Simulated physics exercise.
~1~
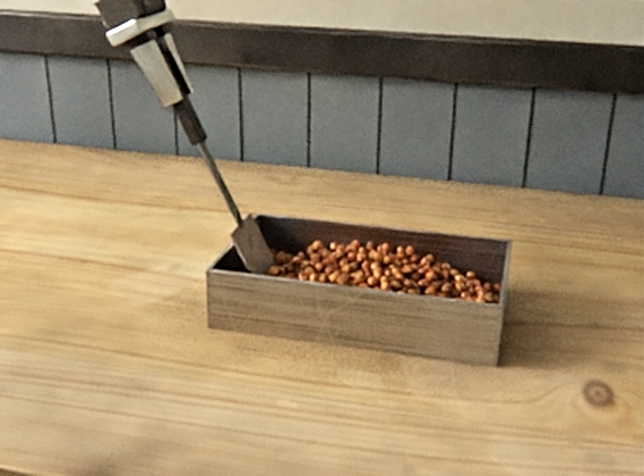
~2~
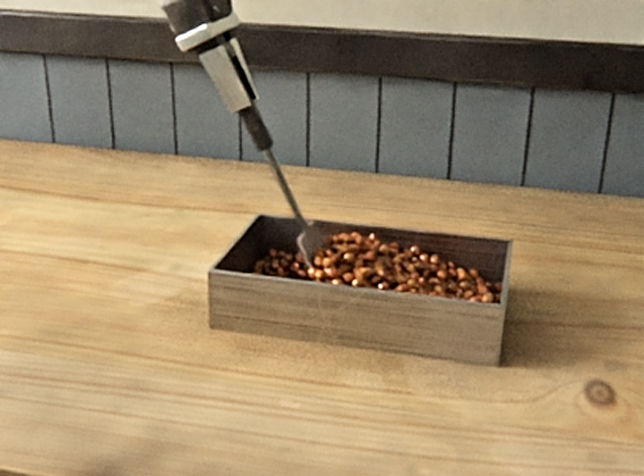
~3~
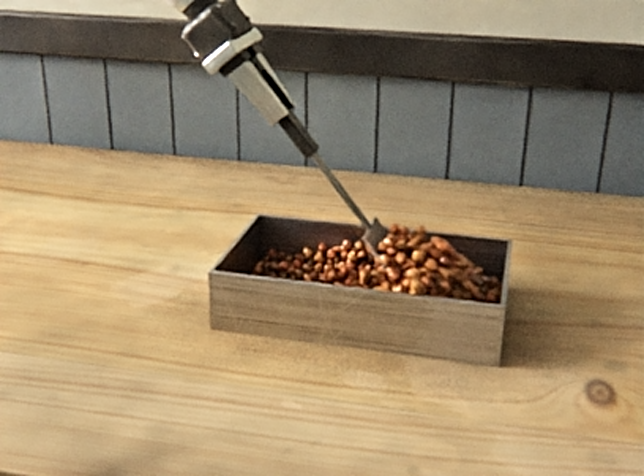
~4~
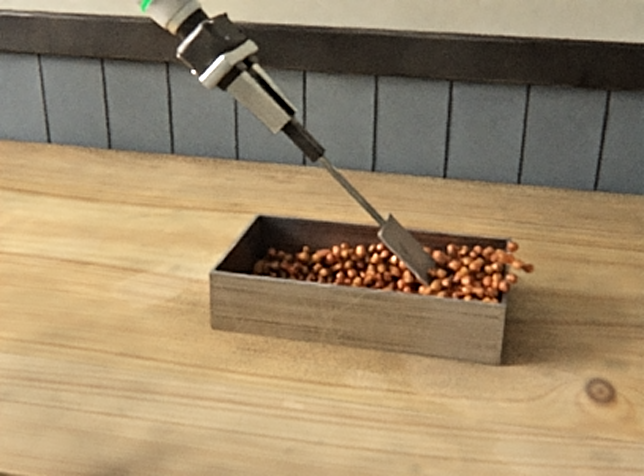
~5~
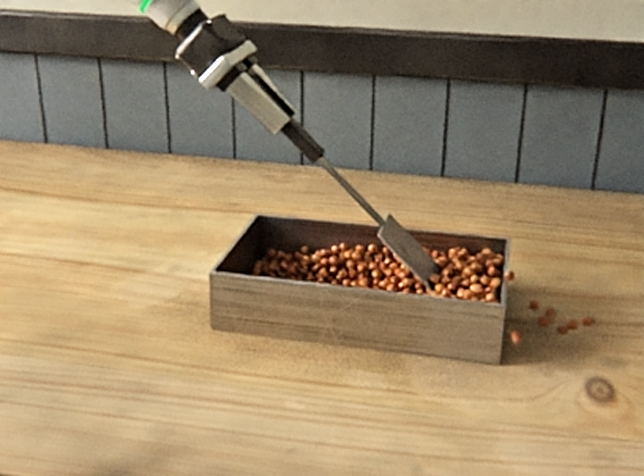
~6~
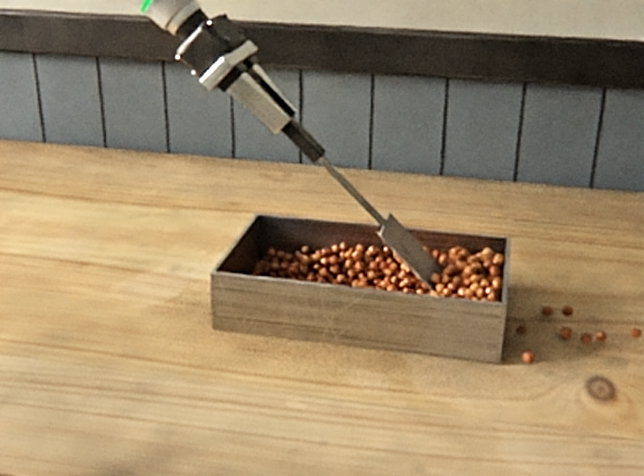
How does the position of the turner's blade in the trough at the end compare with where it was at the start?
At the start the blade is at the left end of the trough, and by the end it has moved to the right and rests among the beads in the right-hand part.
